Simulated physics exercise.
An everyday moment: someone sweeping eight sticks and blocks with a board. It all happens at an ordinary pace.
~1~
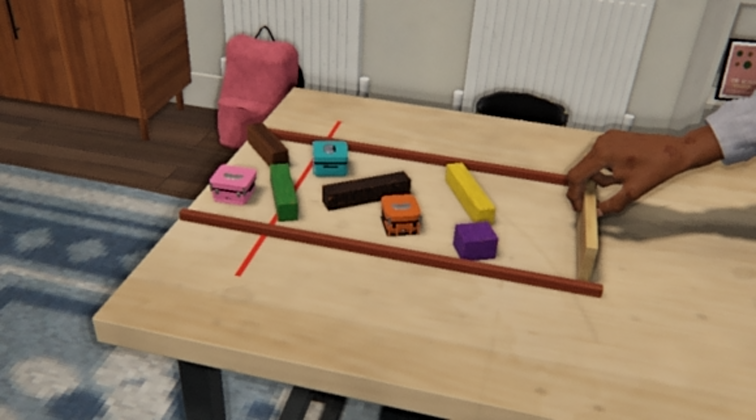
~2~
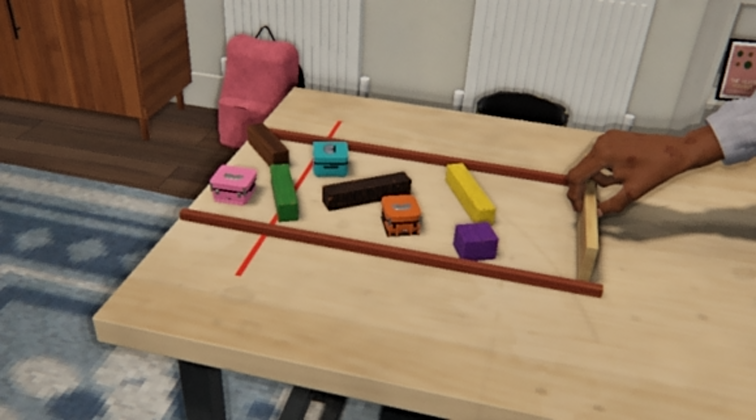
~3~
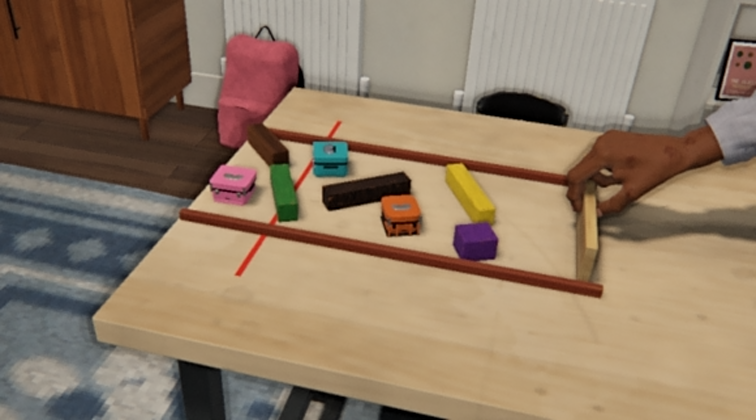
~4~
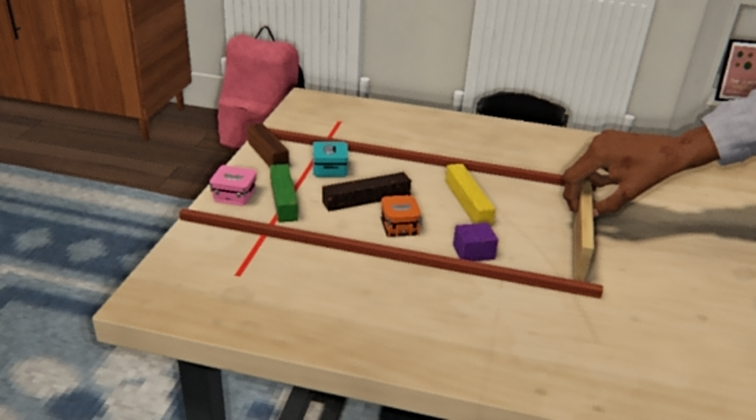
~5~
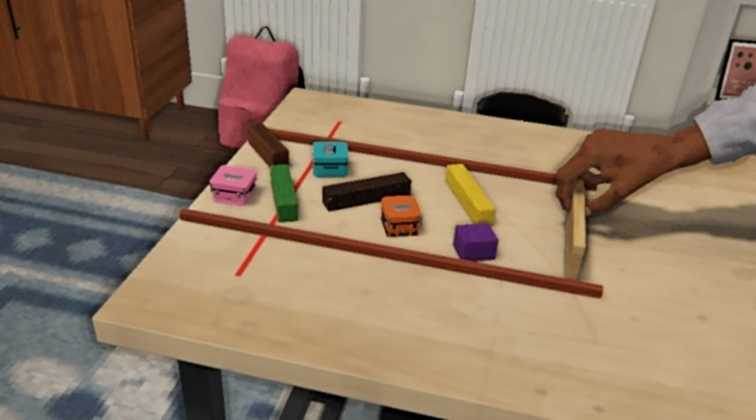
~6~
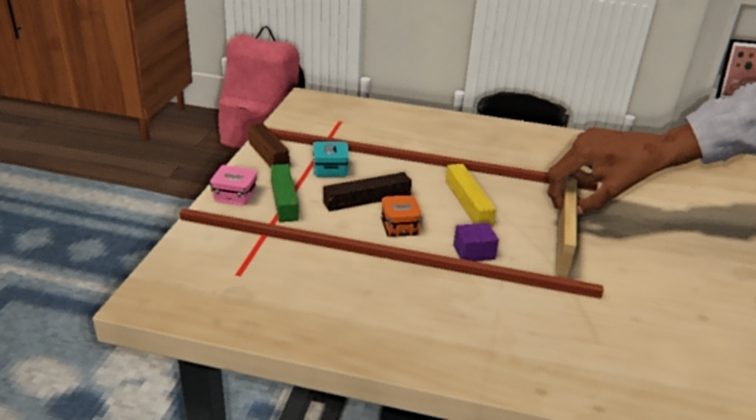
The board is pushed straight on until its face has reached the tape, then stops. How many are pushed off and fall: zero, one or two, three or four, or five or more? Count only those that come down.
The number that fall off is one or two.
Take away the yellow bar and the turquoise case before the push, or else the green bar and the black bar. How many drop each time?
Fallen: 0, and 0 in the other try.
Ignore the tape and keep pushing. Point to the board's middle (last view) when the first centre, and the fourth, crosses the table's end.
About (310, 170), then (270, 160).
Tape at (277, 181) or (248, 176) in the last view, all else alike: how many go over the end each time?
It would be 3 and 6.
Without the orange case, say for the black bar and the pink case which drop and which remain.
The black bar is kept; the pink case drops off.
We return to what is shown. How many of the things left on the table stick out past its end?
2 of them.
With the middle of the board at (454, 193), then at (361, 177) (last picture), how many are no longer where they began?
By then 3, and 7.
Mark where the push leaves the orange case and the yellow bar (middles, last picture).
The orange case stops around (256, 184); the yellow bar around (298, 165).
A little later, none off yet; pink case at rest near (235, 186); brown stick at rest near (268, 147); green bar at rest near (284, 192).
Next, none off yet; pink case shifted about its own width near (212, 190); brown stick at rest near (268, 147); green bar shifted a little near (247, 192).
When it is over, the number that fall off is one or two; down, pink case.
